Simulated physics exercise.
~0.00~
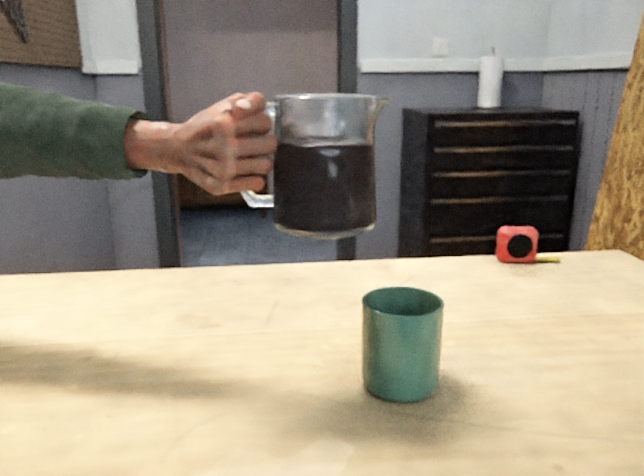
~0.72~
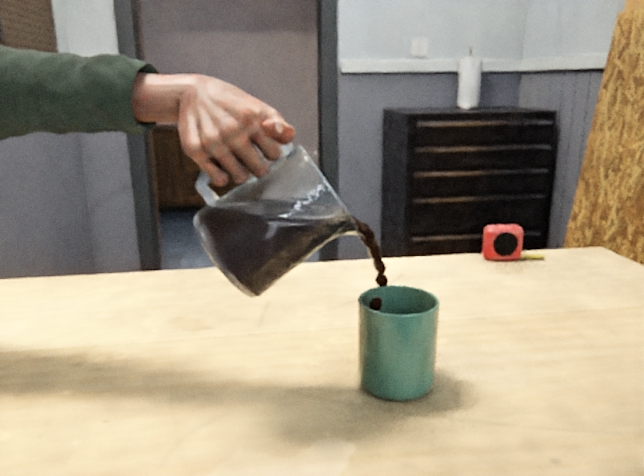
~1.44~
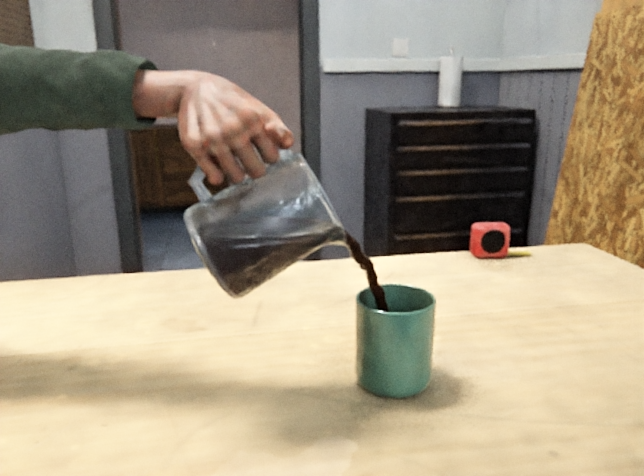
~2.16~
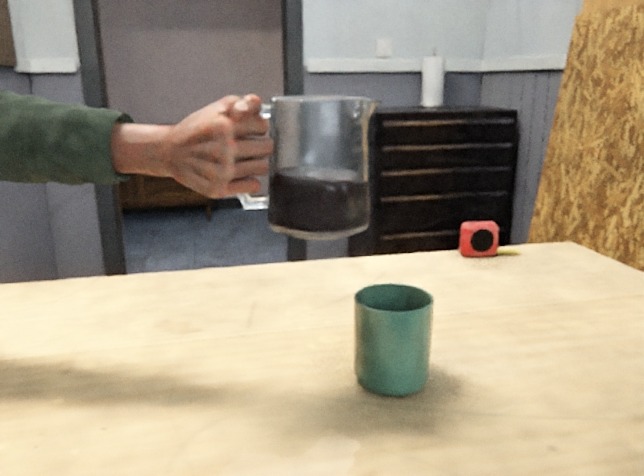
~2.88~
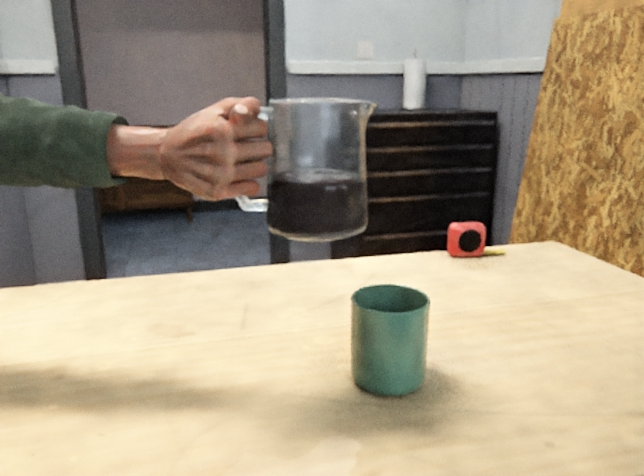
A hand in a green sleeve holds a clear glass pitcher of dark coffee above and to the left of a teal mug on a pale wooden table, seen from the front in a room. Behind stand a dark chest of drawers with a white roll on top, a doorway, and a red tape measure near the table's far edge. The hand tips the pitcher to the right, and a thin dark stream falls into the mug as the view drifts slightly sideways. Then the hand levels the pitcher again, holding it still beside the mug, with noticeably less coffee left inside.
